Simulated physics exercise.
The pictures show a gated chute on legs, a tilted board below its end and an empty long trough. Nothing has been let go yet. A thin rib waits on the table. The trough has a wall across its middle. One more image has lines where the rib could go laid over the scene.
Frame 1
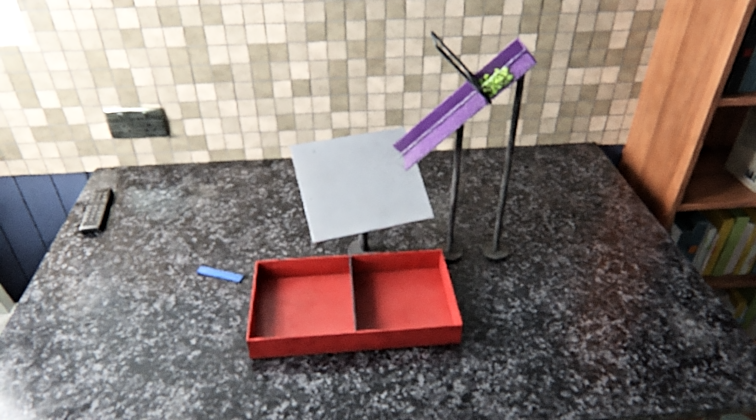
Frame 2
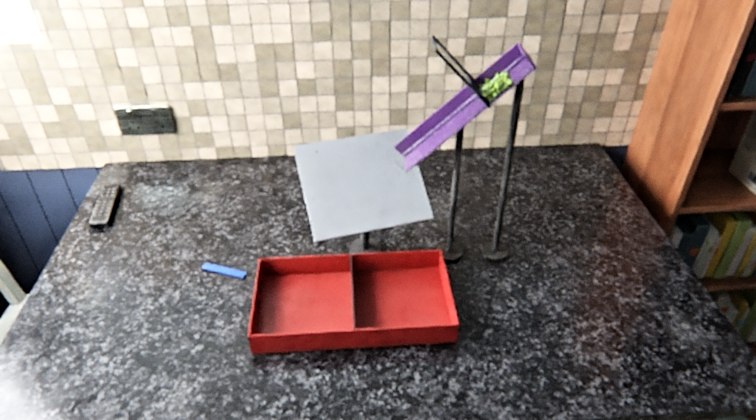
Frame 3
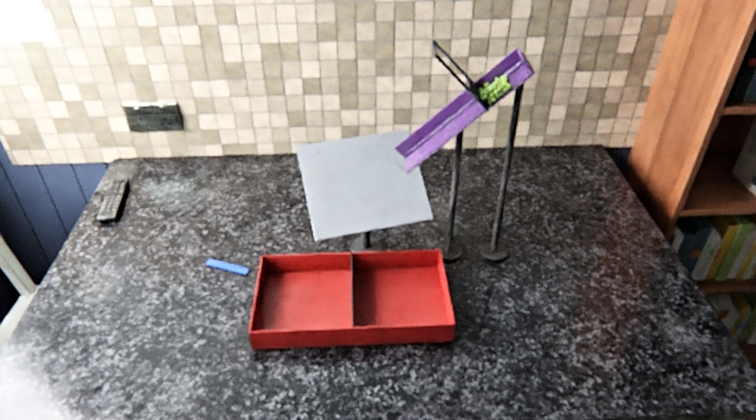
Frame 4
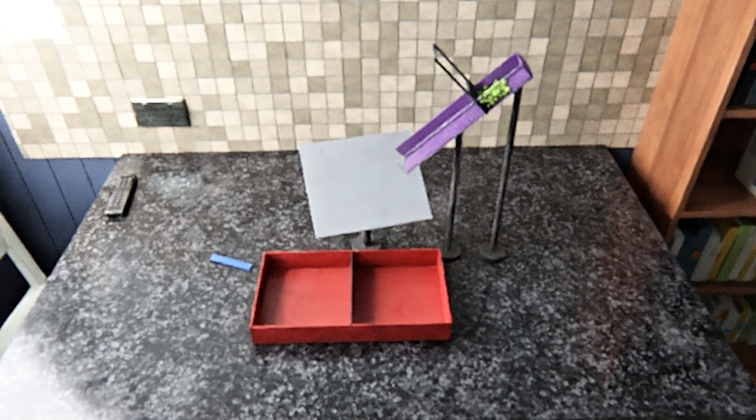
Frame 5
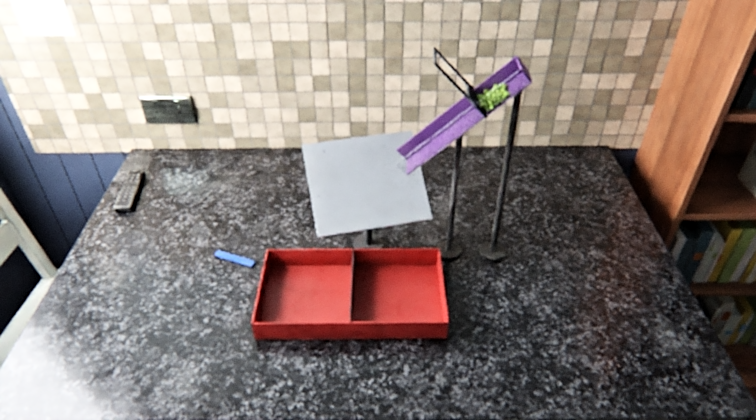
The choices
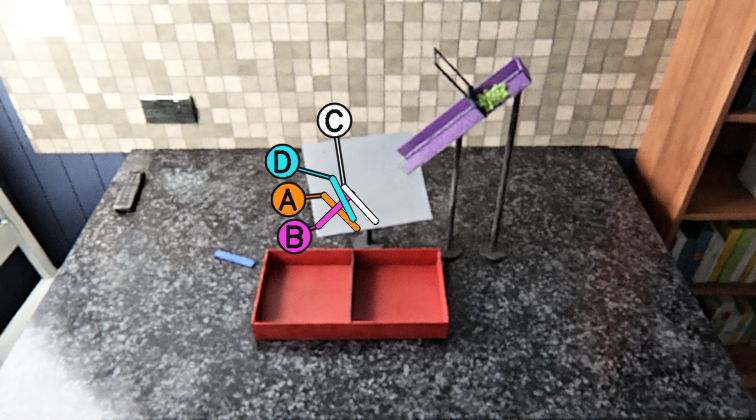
A purple chute on thin black legs slopes down to the left over a speckled dark tabletop, seen from the front and above, with beige tiles behind and a wooden bookcase at right. Green peas sit behind its black gate, above a tilted grey board, an empty red divided trough and a small blue strip at left. Nothing on the table moves; only the camera drifts slightly.
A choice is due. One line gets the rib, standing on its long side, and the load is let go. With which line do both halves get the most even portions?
Best: B.
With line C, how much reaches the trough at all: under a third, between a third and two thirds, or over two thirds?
It is over two thirds.
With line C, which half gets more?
The right half.
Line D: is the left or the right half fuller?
The right half.
On the marked copy, line A from (323, 195) to (356, 228); line B from (351, 193) to (318, 225); line C from (344, 187) to (375, 221); line D from (332, 178) to (353, 219).
Choosing A, of what is caught, a small share in the left half, all but a few in the right.
Choosing B, of what is caught, close to half in the left half, close to half in the right.
Choosing C, of what is caught, a small share in the left half, the bulk in the right.
Choosing D, of what is caught, a small share in the left half, the bulk in the right.
